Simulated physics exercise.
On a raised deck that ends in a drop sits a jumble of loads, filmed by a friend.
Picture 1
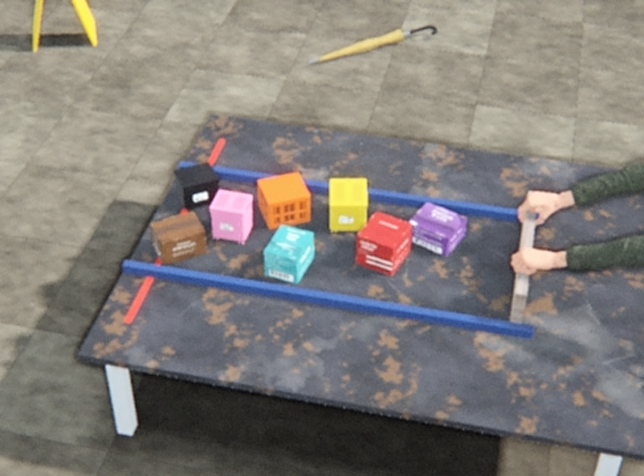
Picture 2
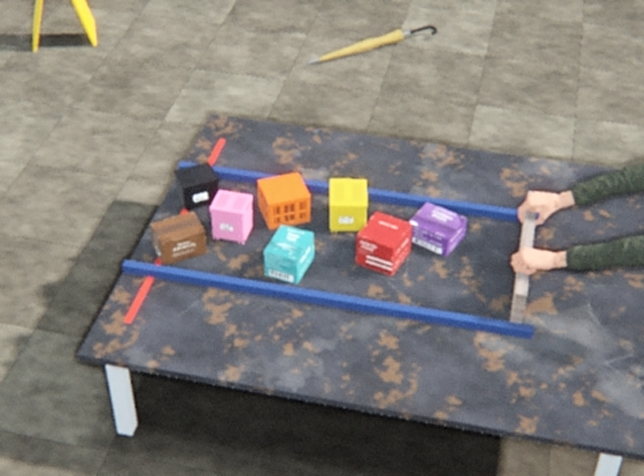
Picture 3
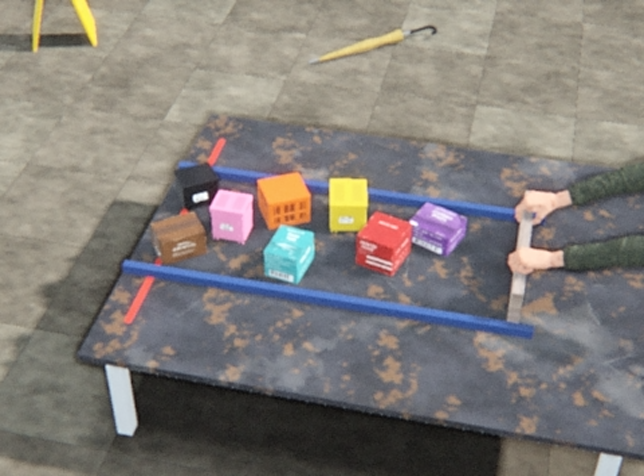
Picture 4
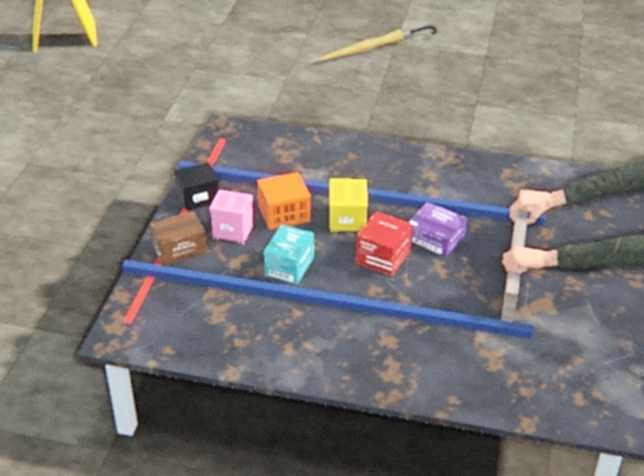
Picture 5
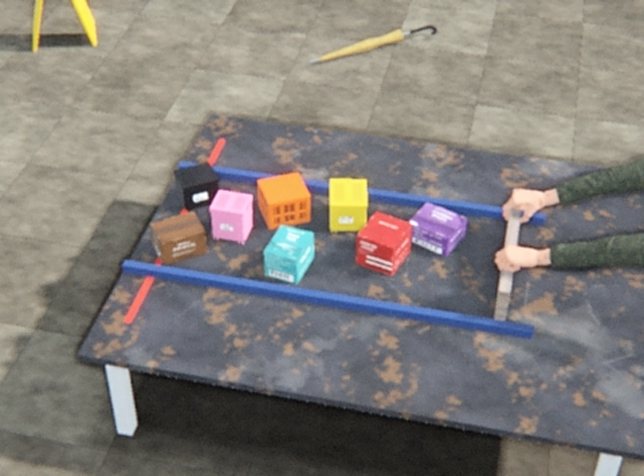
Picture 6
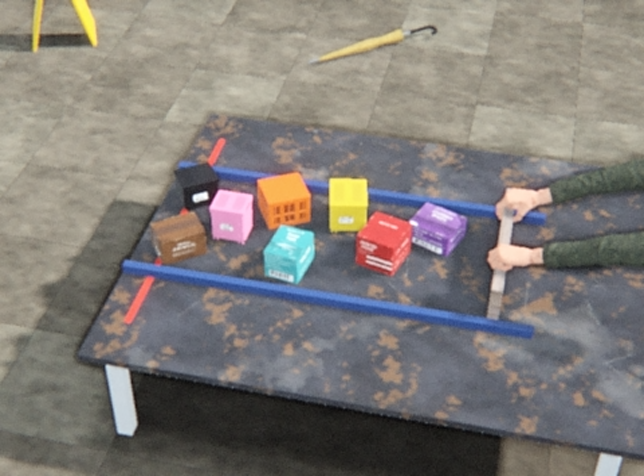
Two hands slide a plank slightly left between blue rails while the colorful boxes stay still.
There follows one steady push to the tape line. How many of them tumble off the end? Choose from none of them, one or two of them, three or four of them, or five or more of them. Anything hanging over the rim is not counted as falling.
Five or more of them do.
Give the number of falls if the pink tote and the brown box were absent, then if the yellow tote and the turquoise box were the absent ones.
Tally of falls: 3 for the first try, 3 for the second.
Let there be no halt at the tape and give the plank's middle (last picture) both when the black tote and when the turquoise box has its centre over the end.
The middle is at (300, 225) when it's the black tote, and at (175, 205) when it's the turquoise box.
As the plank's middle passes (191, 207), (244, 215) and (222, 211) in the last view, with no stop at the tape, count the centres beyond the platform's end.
Counts by place: 5 / 2 / 2.
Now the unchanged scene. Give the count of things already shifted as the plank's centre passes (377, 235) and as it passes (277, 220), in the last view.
By the first moment it's 4, by the second it's 7.
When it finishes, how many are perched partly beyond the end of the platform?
That comes to 3 of them.
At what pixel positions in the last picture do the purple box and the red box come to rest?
You'll see the purple box at (169, 190), with the red box at (157, 211).
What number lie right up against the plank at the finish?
That makes 3.
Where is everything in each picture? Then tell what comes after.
Black tote (197, 187); brown box (179, 238); pink tote (232, 217); plank (525, 257); tape (180, 221), in the first picture.
Brown box (179, 238); plank (525, 257), in the second picture.
Pink tote (232, 217); purple box (437, 229), in the third picture.
Black tote (197, 187); orange crate (284, 201), in the fourth picture.
Brown box (179, 238); red box (384, 244), in the fifth picture.
Black tote (197, 187); brown box (179, 238); pink tote (232, 217); plank (502, 254); tape (180, 221), in the sixth picture.
Soon after, none off yet; black tote at rest near (197, 187); brown box at rest near (179, 238); pink tote at rest near (232, 217).
In the end, the number that fall off is five or more; gone, yellow tote, orange crate, pink tote, brown box and black tote.
